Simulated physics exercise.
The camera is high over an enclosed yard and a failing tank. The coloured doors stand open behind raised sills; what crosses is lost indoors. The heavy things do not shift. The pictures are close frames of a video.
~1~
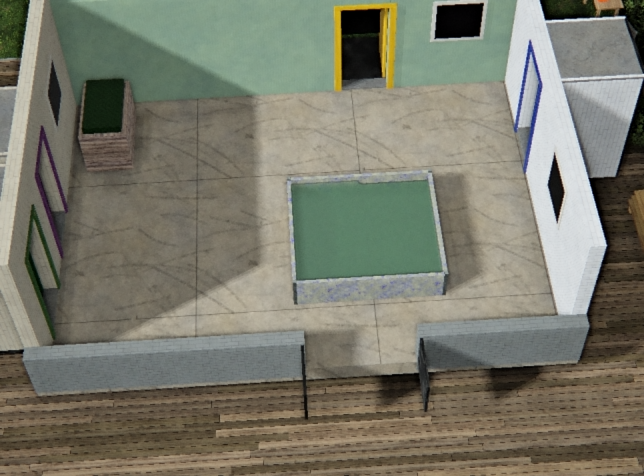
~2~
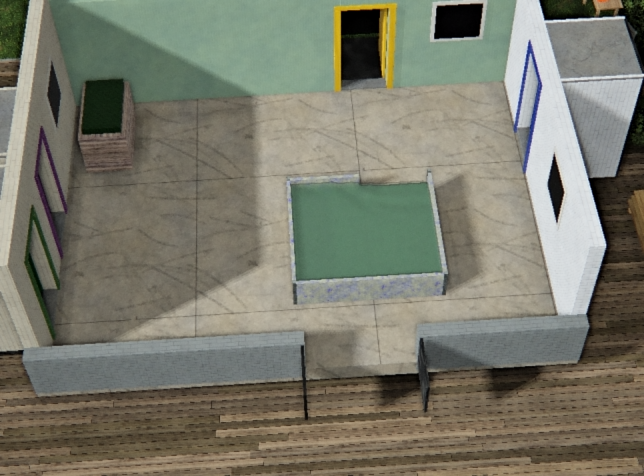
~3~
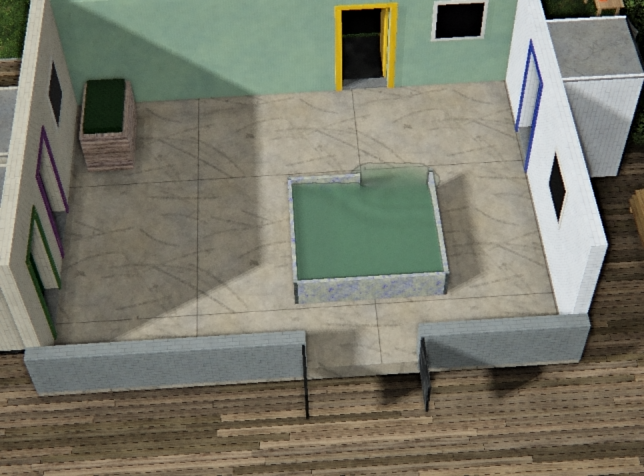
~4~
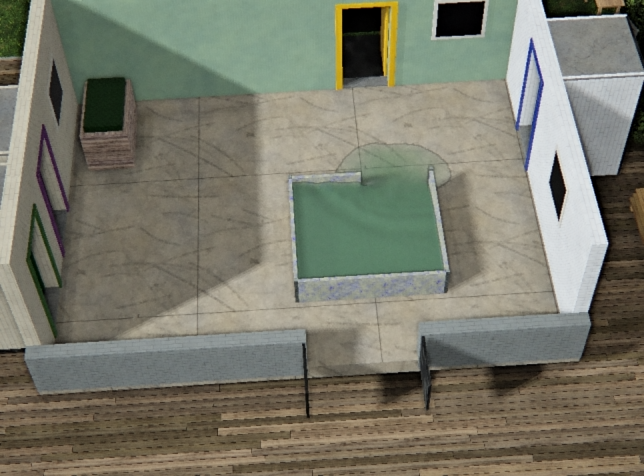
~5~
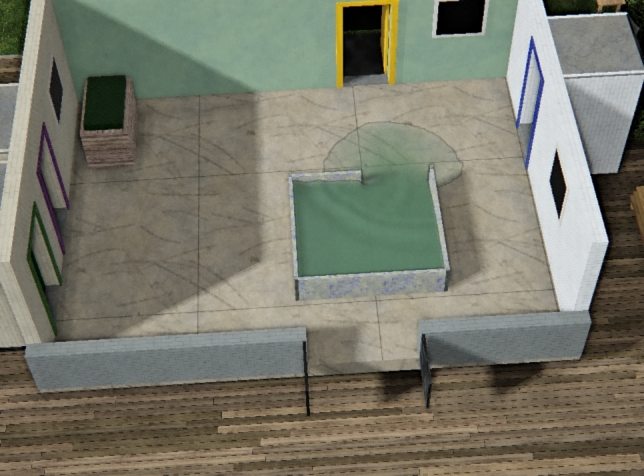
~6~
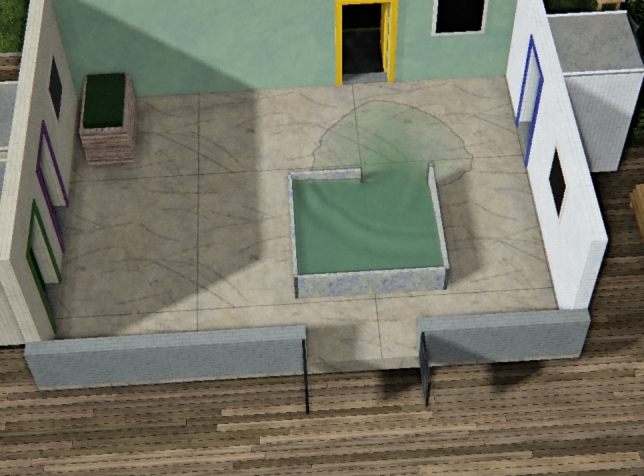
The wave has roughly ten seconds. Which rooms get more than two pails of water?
The blue door stays under that; the green door stays under that; the purple door stays under that; the yellow door takes more than that.
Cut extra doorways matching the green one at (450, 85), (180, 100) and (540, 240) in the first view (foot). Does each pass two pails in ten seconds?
In that order: Takes more, lets less in, lets less in.
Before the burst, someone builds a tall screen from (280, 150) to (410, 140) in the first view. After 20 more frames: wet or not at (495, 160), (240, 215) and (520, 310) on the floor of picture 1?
In turn: Wet, awash, clear.
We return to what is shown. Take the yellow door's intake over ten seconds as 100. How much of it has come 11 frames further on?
Some 20 per cent.
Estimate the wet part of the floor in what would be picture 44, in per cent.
About 55 per cent.
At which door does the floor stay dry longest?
Last comes the green one.
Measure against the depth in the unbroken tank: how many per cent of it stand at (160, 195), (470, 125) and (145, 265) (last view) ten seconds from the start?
In that order: 6, 14 and 4 per cent.
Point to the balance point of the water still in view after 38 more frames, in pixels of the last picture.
Close to (376, 182).
A moment on, water covers 20 % of the floor; the blue door not reached, the green door not reached, the purple door not reached, the yellow door over two buckets in.
Next, water covers 20 % of the floor; the blue door wet at the sill, nothing in, the green door not reached, the purple door not reached, the yellow door far over two buckets in.
Then, water covers 30 % of the floor; the blue door wet at the sill, nothing in, the green door not reached, the purple door not reached, the yellow door far over two buckets in.
Later, water covers 55 % of the floor; the blue door wet at the sill, nothing in, the green door not reached, the purple door not reached, the yellow door far over two buckets in.
In the end, water covers 85 % of the floor; the blue door wet at the sill, nothing in, the green door wet at the sill, nothing in, the purple door wet at the sill, nothing in, the yellow door far over two buckets in.
